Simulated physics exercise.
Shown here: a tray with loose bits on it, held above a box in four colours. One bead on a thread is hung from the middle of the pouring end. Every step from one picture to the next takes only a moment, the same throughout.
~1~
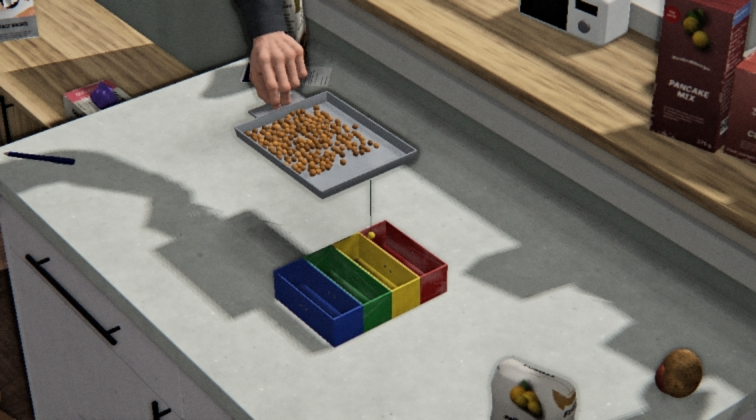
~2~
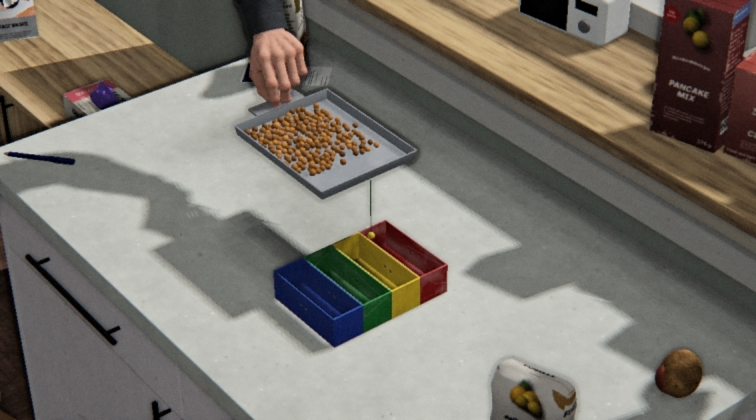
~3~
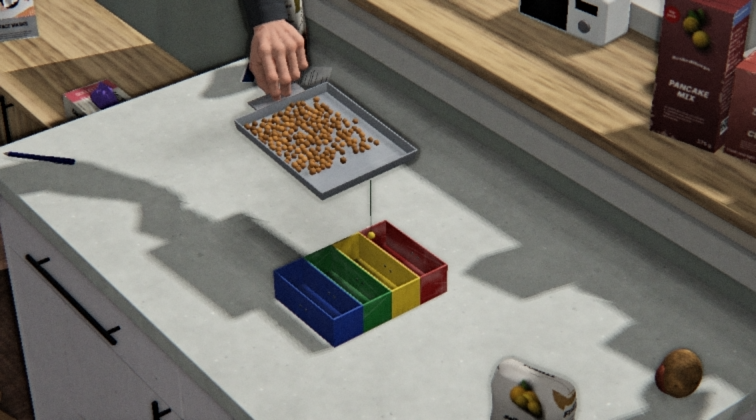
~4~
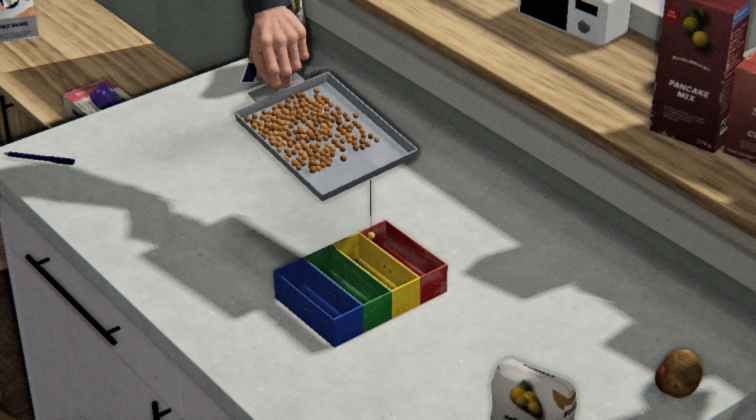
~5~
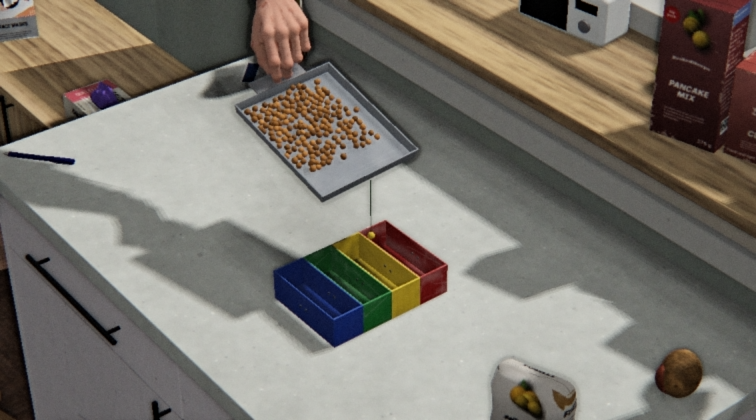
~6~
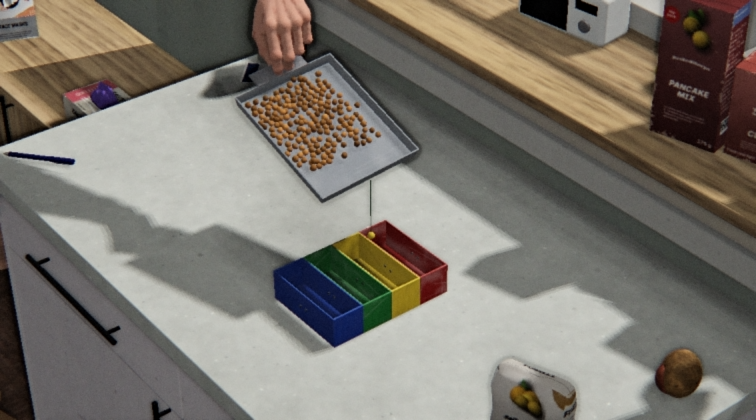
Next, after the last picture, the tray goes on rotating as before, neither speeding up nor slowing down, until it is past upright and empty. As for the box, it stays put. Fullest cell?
Green.
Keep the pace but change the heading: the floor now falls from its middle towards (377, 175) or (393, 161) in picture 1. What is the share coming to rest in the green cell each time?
Close to 10 percent first and close to 0 percent second.
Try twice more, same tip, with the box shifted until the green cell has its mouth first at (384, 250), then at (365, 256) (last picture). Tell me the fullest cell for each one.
First: The blue one. Second: The blue one.
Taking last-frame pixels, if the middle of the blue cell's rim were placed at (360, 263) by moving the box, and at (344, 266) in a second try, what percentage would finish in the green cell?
In order: 20 percent and 20 percent.
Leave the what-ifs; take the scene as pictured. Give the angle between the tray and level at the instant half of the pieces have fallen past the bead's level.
Near 115 degrees.
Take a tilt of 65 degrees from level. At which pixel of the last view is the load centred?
The load is centred about (342, 157).
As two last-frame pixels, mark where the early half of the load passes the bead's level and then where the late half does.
(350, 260), then (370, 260).
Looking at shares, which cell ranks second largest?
The yellow one.
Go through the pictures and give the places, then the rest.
The first picture shows corners of the pouring end at (322, 190) and (414, 150), level; middle of the load at (303, 142), roasted chickpeas; bead on its thread at (371, 236); blue cell at (348, 324); green cell at (377, 309); yellow cell at (406, 295); red cell at (433, 282).
The second picture shows corners of the pouring end at (322, 190) and (414, 150), level; middle of the load at (303, 141).
The third picture shows corners of the pouring end at (322, 191) and (414, 150), tipped barely, lowest at the left corner; middle of the load at (303, 137).
The fourth picture shows corners of the pouring end at (323, 193) and (415, 149), tipped a little, lowest at the left corner; middle of the load at (303, 132).
The fifth picture shows corners of the pouring end at (323, 194) and (415, 149), tipped a little, lowest at the left corner; middle of the load at (304, 126).
The sixth picture shows corners of the pouring end at (323, 196) and (416, 149), tipped clearly, lowest at the left corner; middle of the load at (304, 122); blue cell at (348, 324); green cell at (377, 309); yellow cell at (406, 295); red cell at (433, 282).
Soon, tray tipped steeply; nearly all on the tray; a stray few falling or outside the box.
A while on, tray tipped past a quarter turn; nearly all on the tray; a stray few in the green cell; a stray few in the yellow cell; a stray few in the red cell; a small part falling or outside the box.
Towards the end, tray tipped past a quarter turn; about half in the green cell; about a quarter in the yellow cell; a small part in the red cell; a small part in the blue cell; a stray few falling or outside the box.
Finally, tray tipped past a quarter turn; about half in the green cell; about a quarter in the yellow cell; a small part in the red cell; a small part in the blue cell; a stray few outside the box.
